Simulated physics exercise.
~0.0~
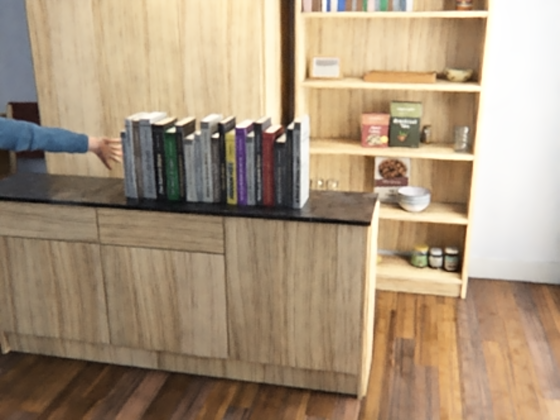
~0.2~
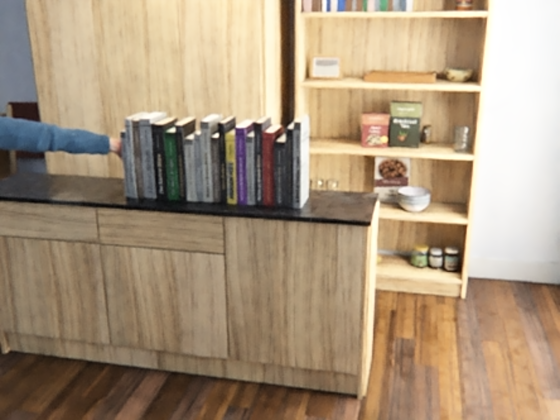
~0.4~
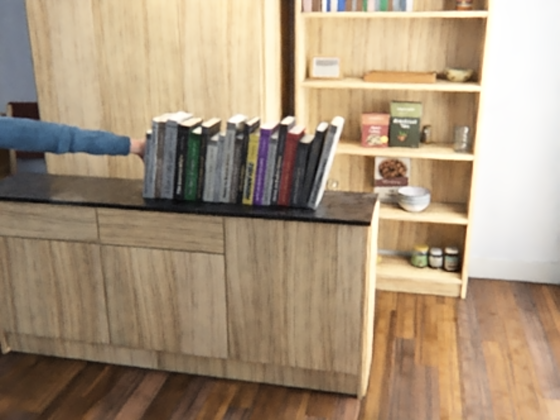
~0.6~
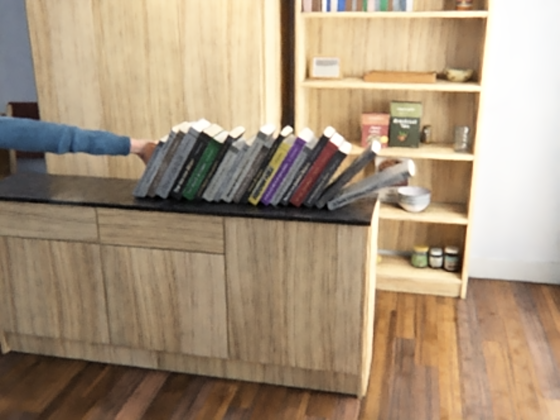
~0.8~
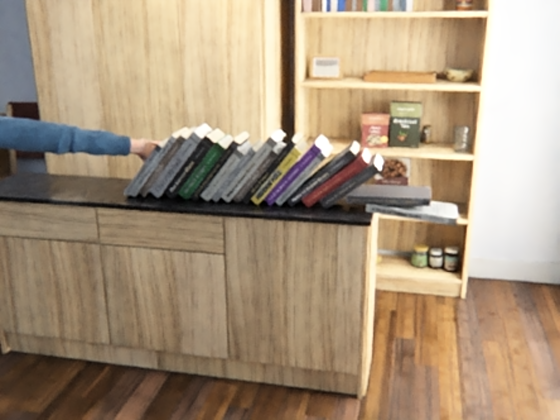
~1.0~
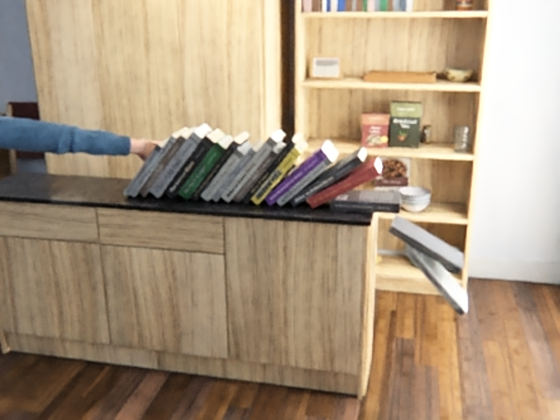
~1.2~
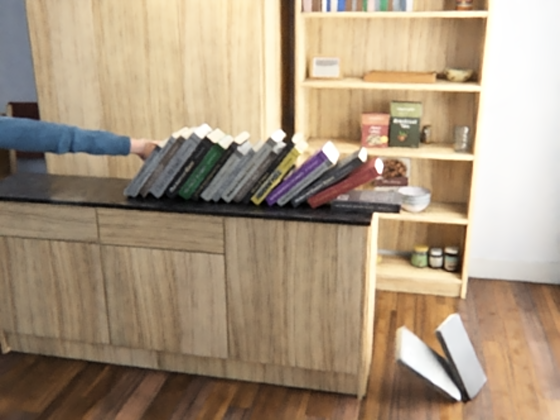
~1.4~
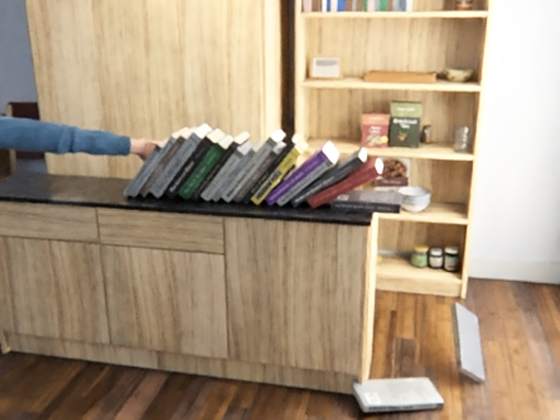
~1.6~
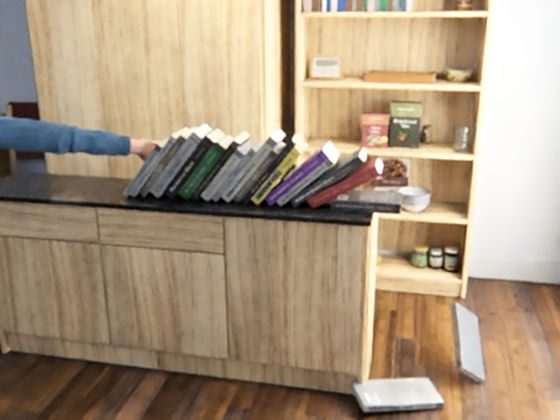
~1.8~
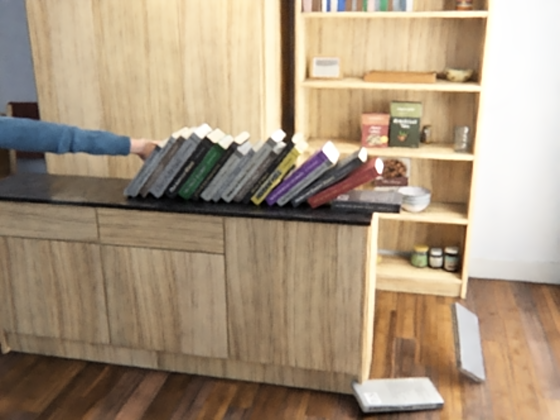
In a dining room, a hand pushes upright books rightward; they lean and two fall floorward.
